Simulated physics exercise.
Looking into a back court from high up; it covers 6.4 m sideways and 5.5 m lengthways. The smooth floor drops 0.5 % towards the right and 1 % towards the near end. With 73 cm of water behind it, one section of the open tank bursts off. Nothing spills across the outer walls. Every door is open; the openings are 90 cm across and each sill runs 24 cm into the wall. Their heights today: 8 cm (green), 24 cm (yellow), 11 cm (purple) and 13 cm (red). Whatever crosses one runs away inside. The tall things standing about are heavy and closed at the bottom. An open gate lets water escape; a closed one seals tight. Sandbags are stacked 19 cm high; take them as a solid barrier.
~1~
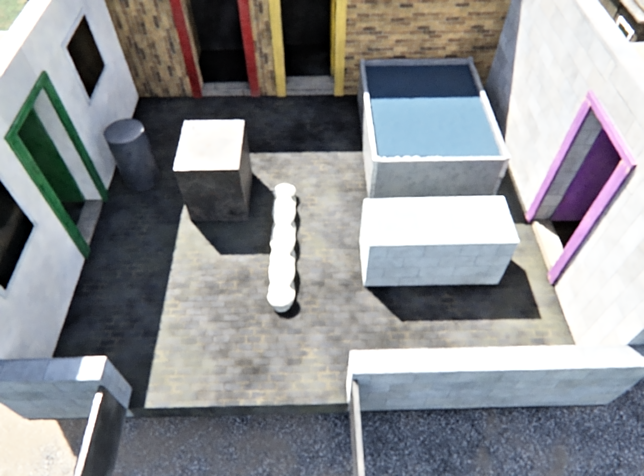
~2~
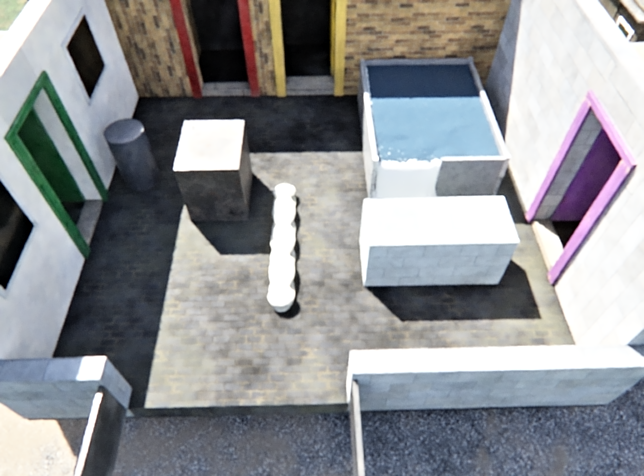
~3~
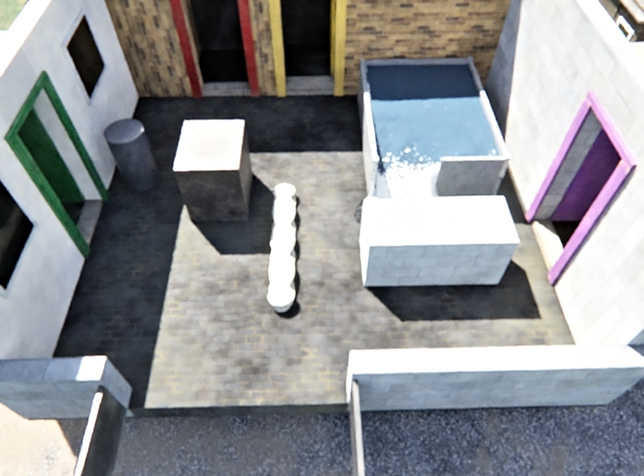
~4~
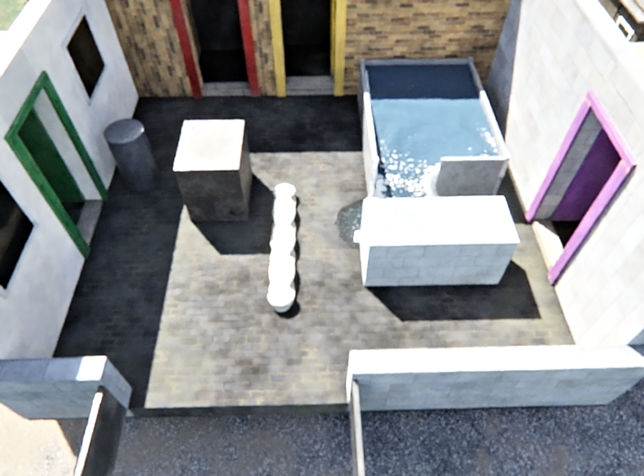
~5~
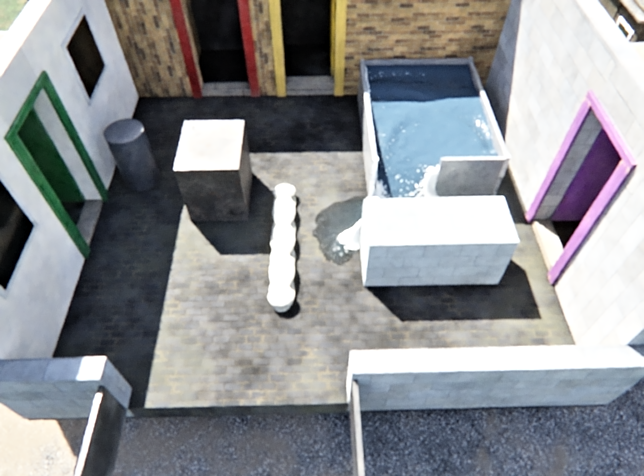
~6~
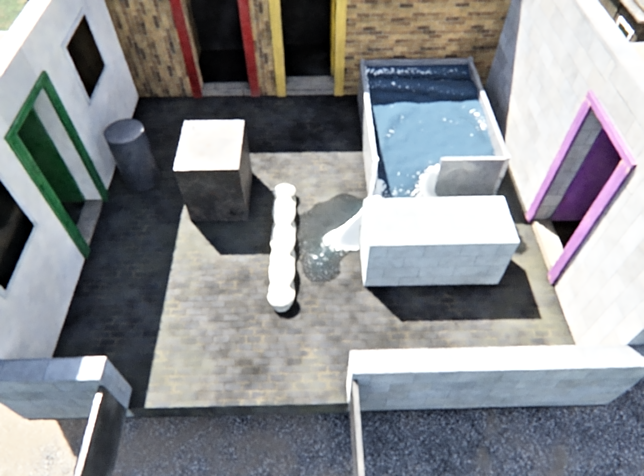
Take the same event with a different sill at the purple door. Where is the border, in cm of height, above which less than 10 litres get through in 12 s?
At least 29 cm or so.
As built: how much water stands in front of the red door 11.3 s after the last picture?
About 5.5 cm.
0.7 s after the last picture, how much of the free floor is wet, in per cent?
Near 20 per cent is wet.
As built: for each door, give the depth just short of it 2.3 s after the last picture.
In cm: Green 6, yellow 9, purple 20, red 6.
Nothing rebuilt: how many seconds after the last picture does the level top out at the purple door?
At about 1.6 s.
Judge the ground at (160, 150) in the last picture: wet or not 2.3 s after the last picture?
It is not reached.
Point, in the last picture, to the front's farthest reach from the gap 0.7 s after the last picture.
Near (292, 369).
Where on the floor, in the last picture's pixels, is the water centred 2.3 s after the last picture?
Around (397, 171).
Then, 0.7 s after the last picture water covers 20 % of the floor, deepest (61 cm) near (406, 235); 15 cm at the purple door, 12 litres in over its 11 cm sill.
Then, 2.3 s after the last picture water covers 70 % of the floor, deepest (38 cm) near (406, 235); 20 cm at the purple door, 116 litres in over its 11 cm sill.
Then, 11.3 s after the last picture water covers 95 % of the floor, deepest (13 cm) near (368, 382); 10 cm at the purple door, 245 litres in over its 11 cm sill.
At the purple door as built, the water peaked near 22 cm, 1.5 s after the last picture.
With a sill of 27 cm, 16 litres would have come in within the 12 s; with 31.5 cm, 5 litres. So under 10 litres takes about 29 cm.
